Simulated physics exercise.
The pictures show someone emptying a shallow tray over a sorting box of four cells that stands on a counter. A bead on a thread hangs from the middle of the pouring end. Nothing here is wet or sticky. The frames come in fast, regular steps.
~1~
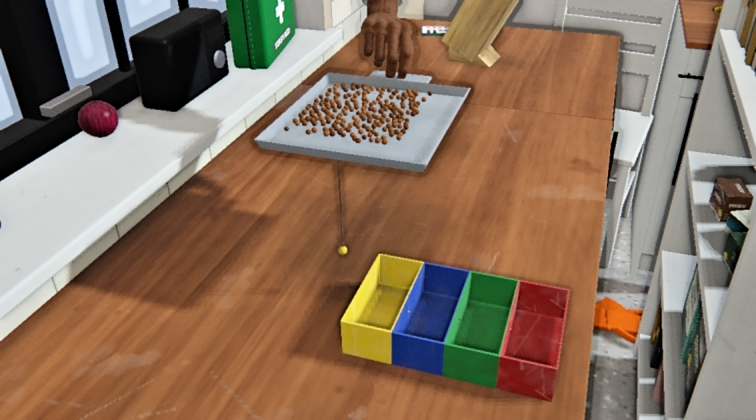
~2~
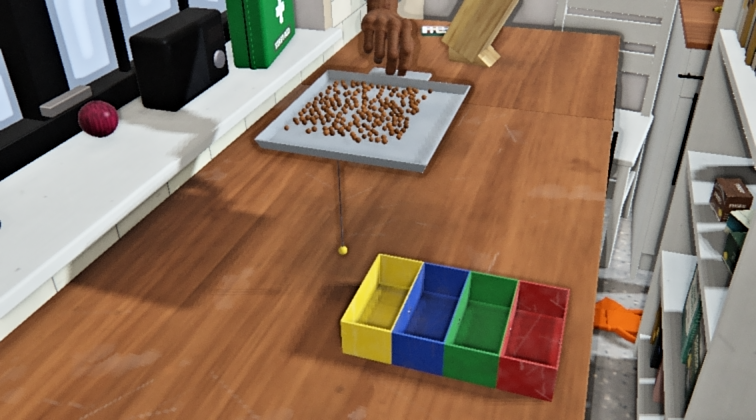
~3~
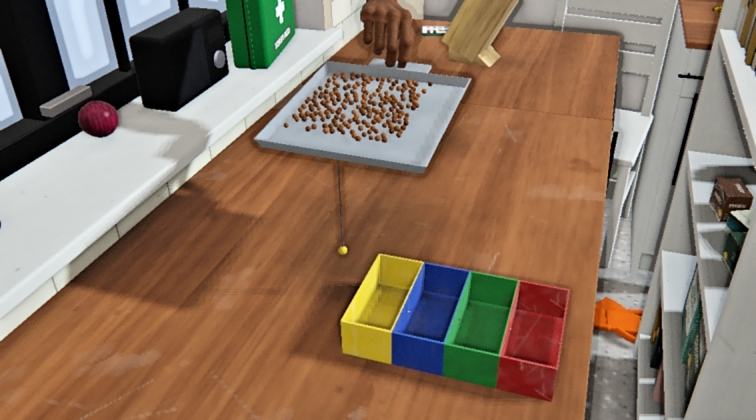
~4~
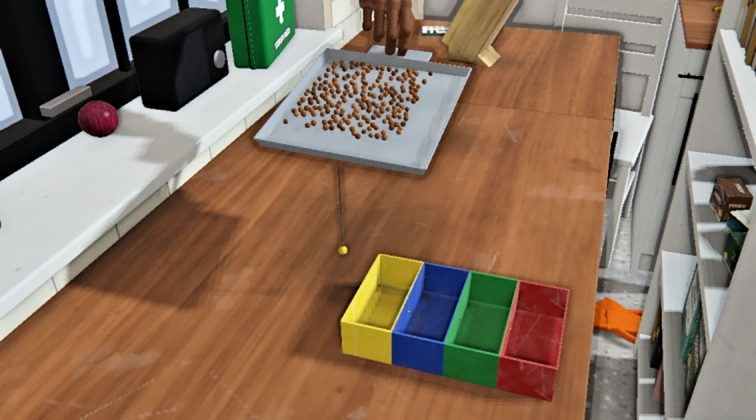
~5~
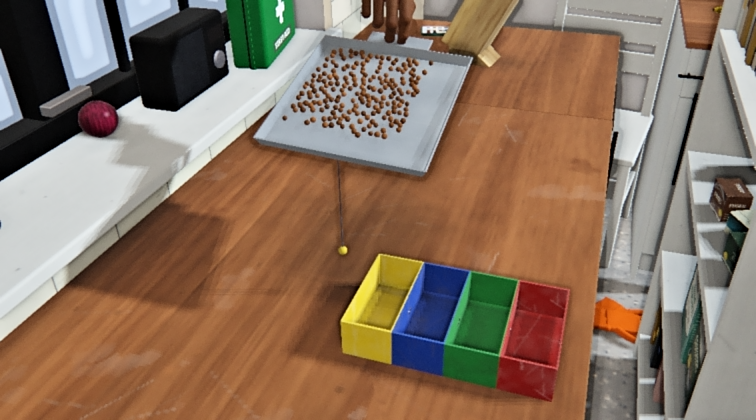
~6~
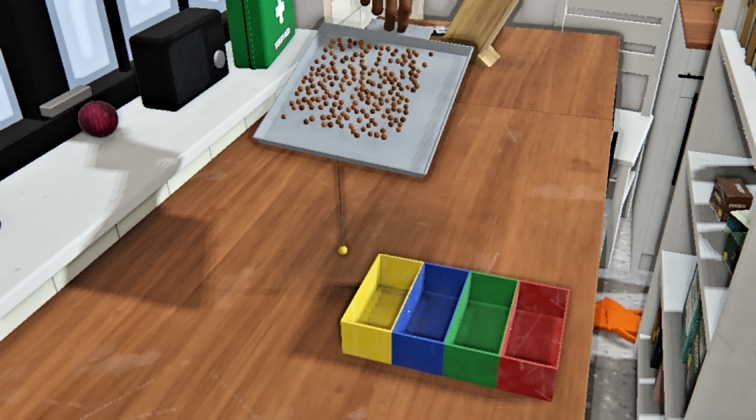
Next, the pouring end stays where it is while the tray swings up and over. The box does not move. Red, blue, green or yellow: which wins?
Fullest: The yellow cell.
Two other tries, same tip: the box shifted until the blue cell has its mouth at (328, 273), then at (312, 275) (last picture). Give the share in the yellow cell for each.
In turn 0 and 0 in a hundred.
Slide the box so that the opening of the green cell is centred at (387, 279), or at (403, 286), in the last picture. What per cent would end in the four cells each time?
In turn 100 and 100 in a hundred.
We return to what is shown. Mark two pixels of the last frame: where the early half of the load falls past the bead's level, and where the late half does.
Early half (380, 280), late half (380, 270).
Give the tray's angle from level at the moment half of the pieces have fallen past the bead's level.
Near 80 degrees.
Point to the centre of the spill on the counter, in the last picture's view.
Near (325, 321).
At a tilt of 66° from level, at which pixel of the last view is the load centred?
Close to (369, 180).
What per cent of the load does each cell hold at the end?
In per cent, yellow cell 40, blue cell 20, green cell 0 and red cell 0.
Soon, tray tipped steeply; about half on the tray; a small part in the yellow cell; a small part in the blue cell; about a third falling or outside the box.
A while on, tray tipped past a quarter turn; about a third in the yellow cell; about a quarter in the blue cell; about a third falling or outside the box.
Towards the end, tray tipped past a quarter turn; about half in the yellow cell; about a quarter in the blue cell; about a third falling or outside the box.
Finally, tray tipped past a quarter turn; about half in the yellow cell; about a quarter in the blue cell; none in the red cell; none in the green cell; about a third outside the box.
